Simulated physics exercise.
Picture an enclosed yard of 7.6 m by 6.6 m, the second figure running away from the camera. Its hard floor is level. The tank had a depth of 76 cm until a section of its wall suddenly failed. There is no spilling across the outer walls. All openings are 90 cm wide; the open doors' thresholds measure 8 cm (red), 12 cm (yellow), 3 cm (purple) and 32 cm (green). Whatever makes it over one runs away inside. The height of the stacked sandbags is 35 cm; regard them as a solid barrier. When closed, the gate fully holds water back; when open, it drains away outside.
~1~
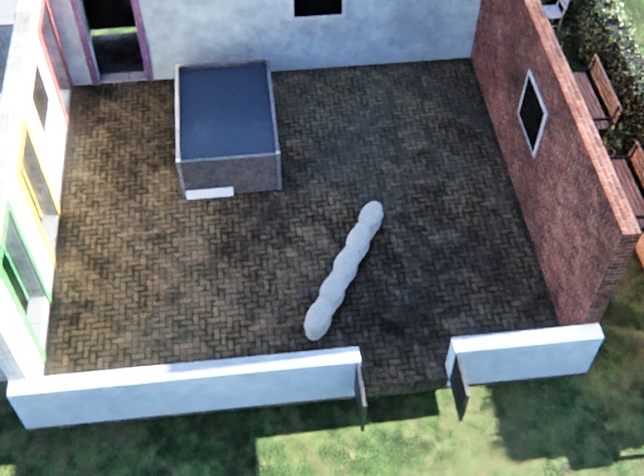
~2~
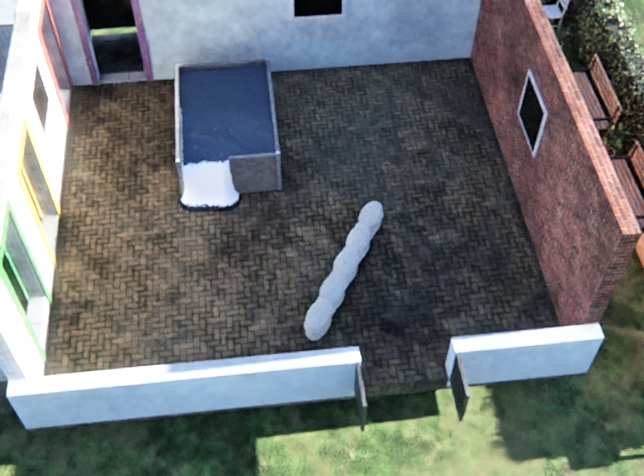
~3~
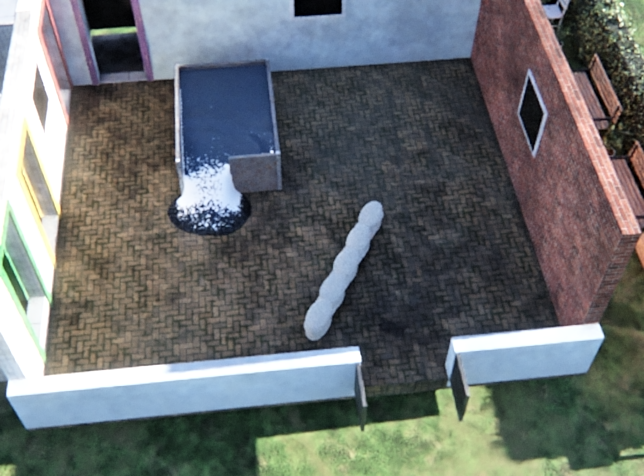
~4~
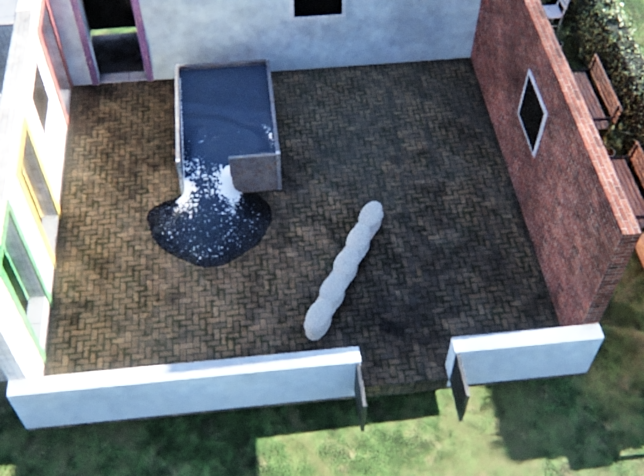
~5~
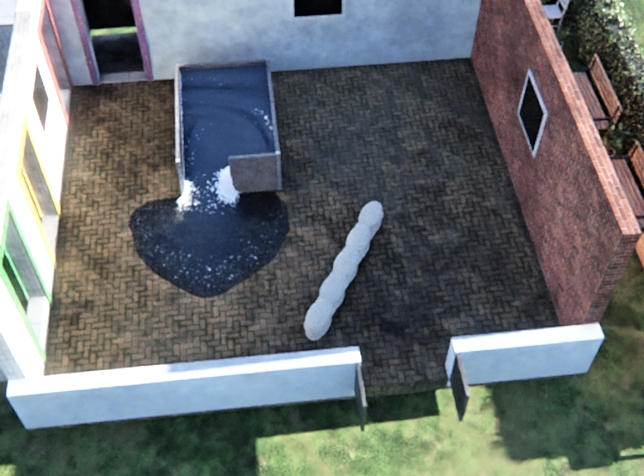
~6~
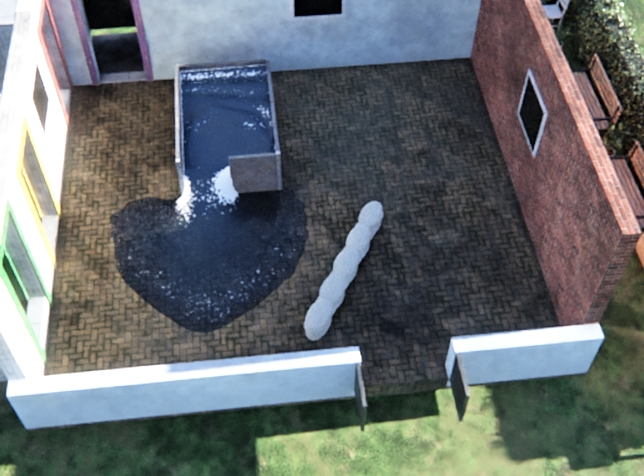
A walled courtyard with dark herringbone paving is seen from high above by a still camera, with grass in front. A grey tank of dark blue water stands near the pale back wall, a lumpy whitish barrier lies diagonally right of centre, and a red brick wall rises on the right. Water gushes in white foam from the tank's front left, spreading forward and sideways into a widening dark pool.
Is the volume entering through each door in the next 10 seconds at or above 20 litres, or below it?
In the end at the red door the limit will hold; at the yellow door the limit will hold; at the purple door the limit will be broken; at the green door the limit will hold.
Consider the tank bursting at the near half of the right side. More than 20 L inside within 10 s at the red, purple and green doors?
For red, too little; for purple, too little; for green, too little.
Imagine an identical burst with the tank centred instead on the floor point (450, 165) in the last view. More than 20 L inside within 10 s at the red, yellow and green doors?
Compared with that limit, red falls short, yellow falls short and green falls short.
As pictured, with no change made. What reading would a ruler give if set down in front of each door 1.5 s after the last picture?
Depths in cm: Red 0, yellow 4, purple 0, green 14.
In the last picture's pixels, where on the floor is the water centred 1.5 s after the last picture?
About (214, 212).
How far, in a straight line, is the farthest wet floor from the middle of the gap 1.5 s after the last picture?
It comes to some 4.4 metres.
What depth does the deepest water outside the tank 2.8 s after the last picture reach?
Max depth: About 24 centimetres.
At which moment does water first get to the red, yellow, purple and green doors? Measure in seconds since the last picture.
Red = 5.0 s, yellow = 0.9 s, purple = 5.5 s, green = 0.8 s.
Then, 0.7 s after the last picture water covers 25 % of the floor and is deepest (37 cm) near (203, 204); red door not reached, yellow door not reached, purple door not reached, green door not reached.
Then, 1.5 s after the last picture water covers 30 % of the floor and is deepest (40 cm) near (69, 401); red door not reached, yellow door 4 cm at the sill, 0 L in, purple door not reached, green door 14 cm at the sill, 0 L in.
Then, 2.8 s after the last picture water covers 40 % of the floor and is deepest (24 cm) near (185, 389); red door not reached, yellow door 4 cm at the sill, 0 L in, purple door not reached, green door 19 cm at the sill, 0 L in.
Then, 5.3 s after the last picture water covers 60 % of the floor and is deepest (16 cm) near (305, 324); red door 2 cm at the sill, 0 L in, yellow door 12 cm at the sill, 1 L in, purple door not reached, green door 13 cm at the sill, 0 L in.
Then, 9.3 s after the last picture water covers 95 % of the floor and is deepest (11 cm) near (247, 372); red door 7 cm at the sill, 1 L in, yellow door 7 cm at the sill, 2 L in, purple door 8 cm at the sill, 53 L in, green door 9 cm at the sill, 0 L in.
